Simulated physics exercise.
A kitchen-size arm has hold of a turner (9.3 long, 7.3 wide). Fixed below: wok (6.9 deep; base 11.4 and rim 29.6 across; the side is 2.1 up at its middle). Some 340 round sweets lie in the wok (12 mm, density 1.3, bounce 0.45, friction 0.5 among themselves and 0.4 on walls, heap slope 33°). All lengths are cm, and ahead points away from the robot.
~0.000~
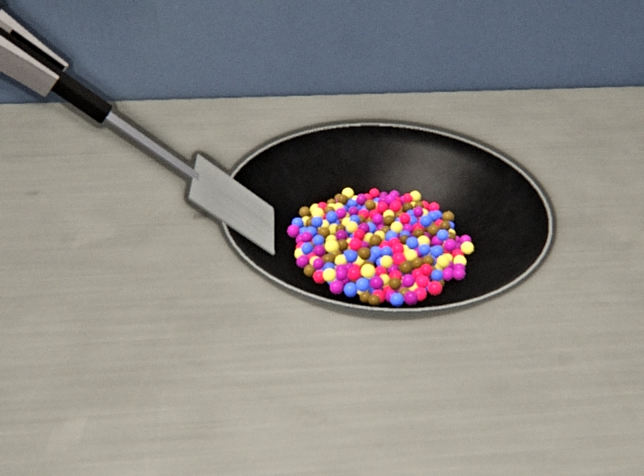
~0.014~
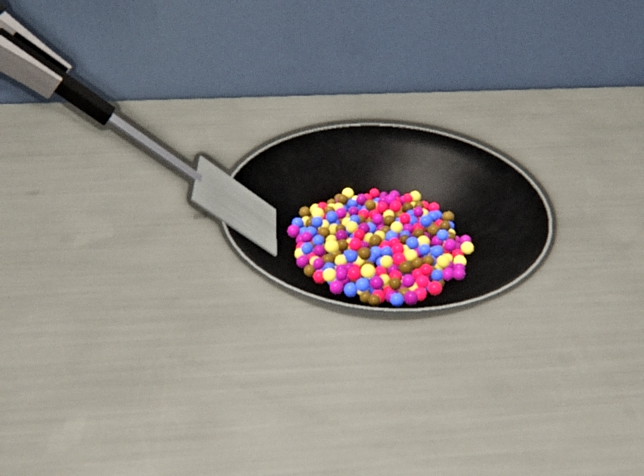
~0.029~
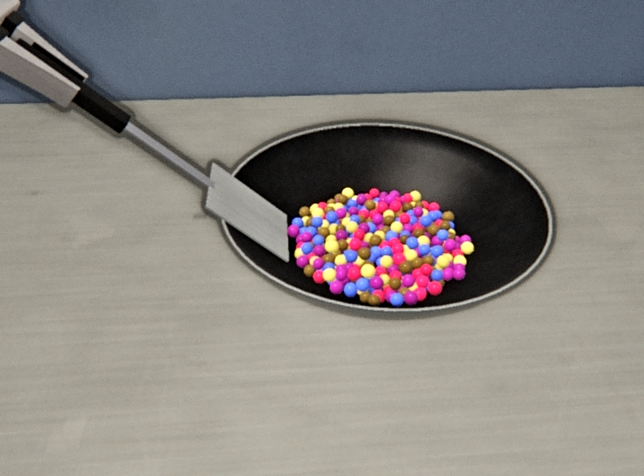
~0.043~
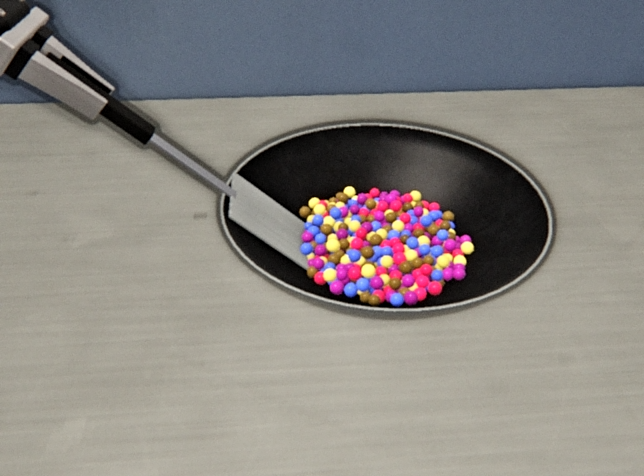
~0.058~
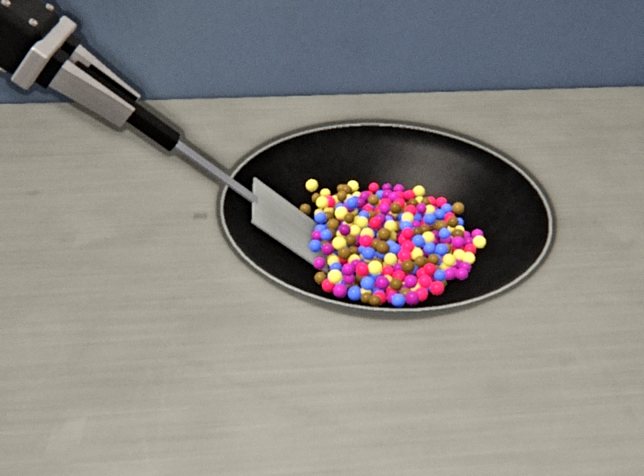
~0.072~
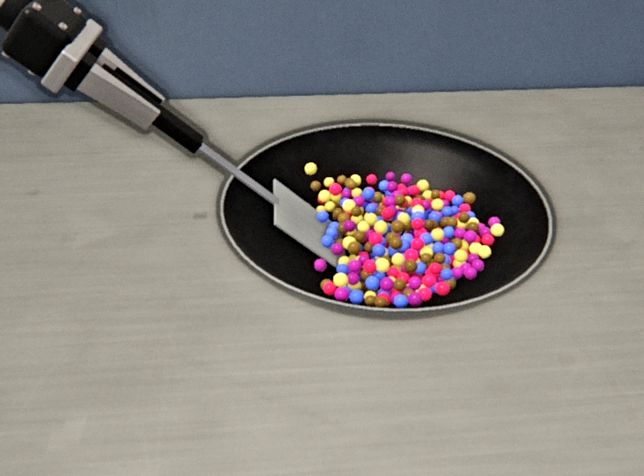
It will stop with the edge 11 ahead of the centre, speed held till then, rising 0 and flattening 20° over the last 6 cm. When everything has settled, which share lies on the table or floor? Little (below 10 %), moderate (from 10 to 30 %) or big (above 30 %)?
Answer: Big; above 30 % of the round sweets finish on the table or floor.
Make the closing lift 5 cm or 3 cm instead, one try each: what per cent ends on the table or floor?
About 35 and 40 per cent.
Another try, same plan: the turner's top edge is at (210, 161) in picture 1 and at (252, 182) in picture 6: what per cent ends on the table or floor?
Some 15 per cent.
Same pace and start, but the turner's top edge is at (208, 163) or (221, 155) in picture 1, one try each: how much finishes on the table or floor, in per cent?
About 45 and 45 per cent.
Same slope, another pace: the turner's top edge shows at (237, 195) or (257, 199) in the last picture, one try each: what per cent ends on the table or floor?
Some 10 and 30 per cent.
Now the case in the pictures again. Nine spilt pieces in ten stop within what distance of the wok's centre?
Roughly 50 cm.
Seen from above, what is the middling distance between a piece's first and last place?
Some 10 cm.
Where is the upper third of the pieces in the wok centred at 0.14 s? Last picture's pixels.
Near (468, 209).
After 0.11 s, sloping 44°, highest piece 8 above the table; 338 in the wok.
After 0.14 s, sloping 40°, highest piece 9 above the table; 335 in the wok, 3 on the blade or in flight.
After 0.36 s, sloping 24°, highest piece 12 above the table; 193 in the wok, 16 on the table or floor, 129 on the blade or in flight.
After 1.41 s, sloping 24°, highest piece 5 above the table; 193 in the wok, 145 on the table or floor.
In the end, 193 in the wok, 145 on the table or floor. That is 43 % on the table or floor.
